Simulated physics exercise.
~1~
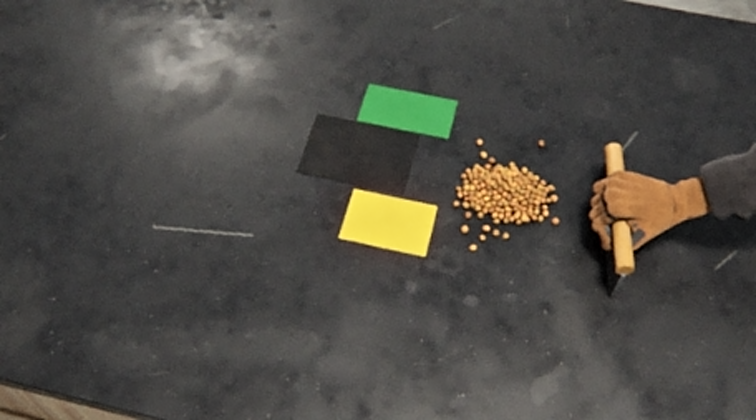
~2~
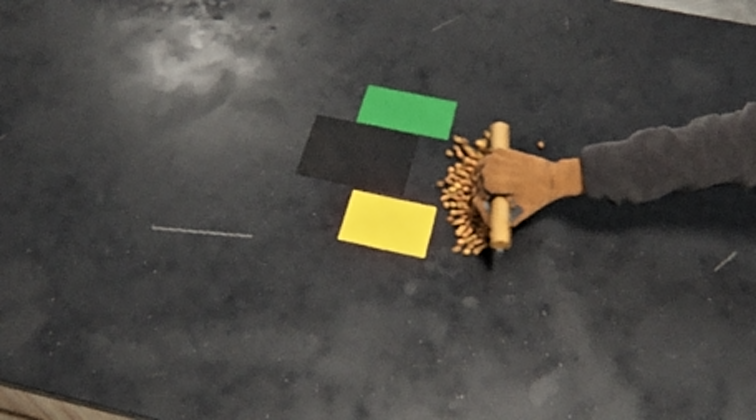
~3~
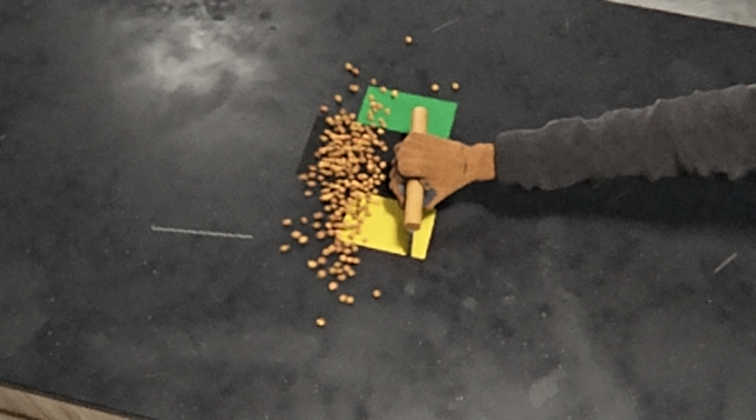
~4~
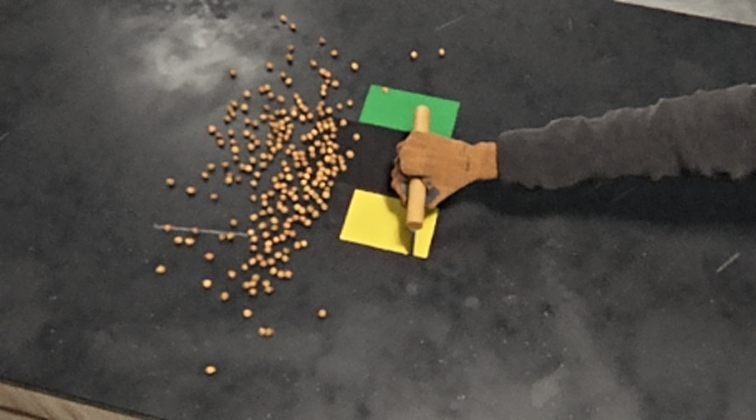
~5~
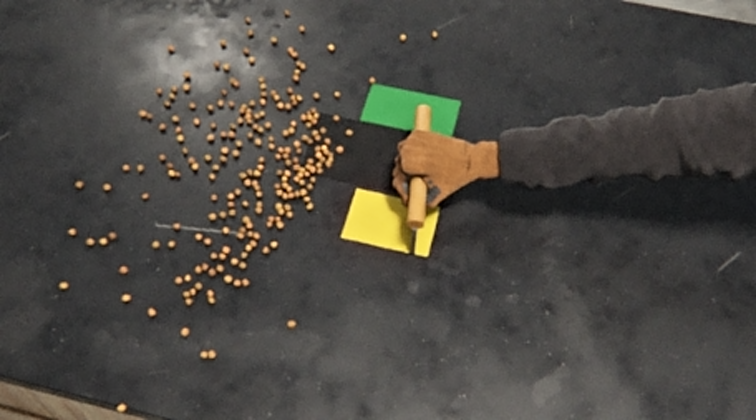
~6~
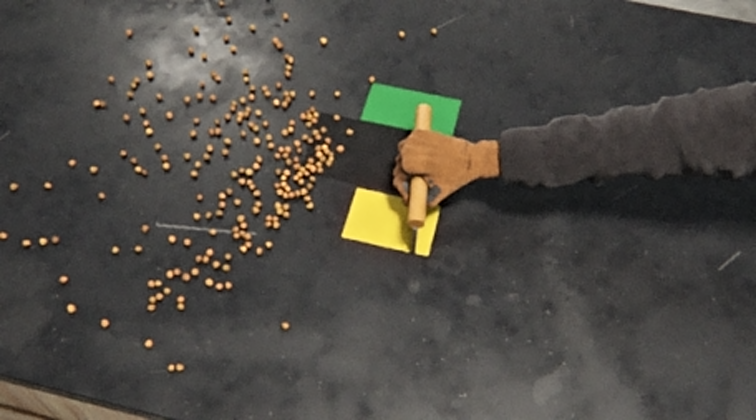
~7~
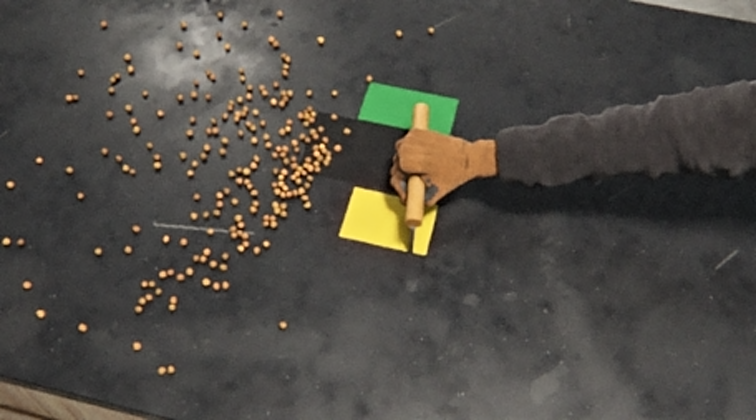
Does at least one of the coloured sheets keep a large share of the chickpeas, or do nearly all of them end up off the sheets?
Nearly all of them end up off the sheets, scattered over the bare surface to the left. Only a small share stays on the black sheet, and the yellow and green sheets end up clear.
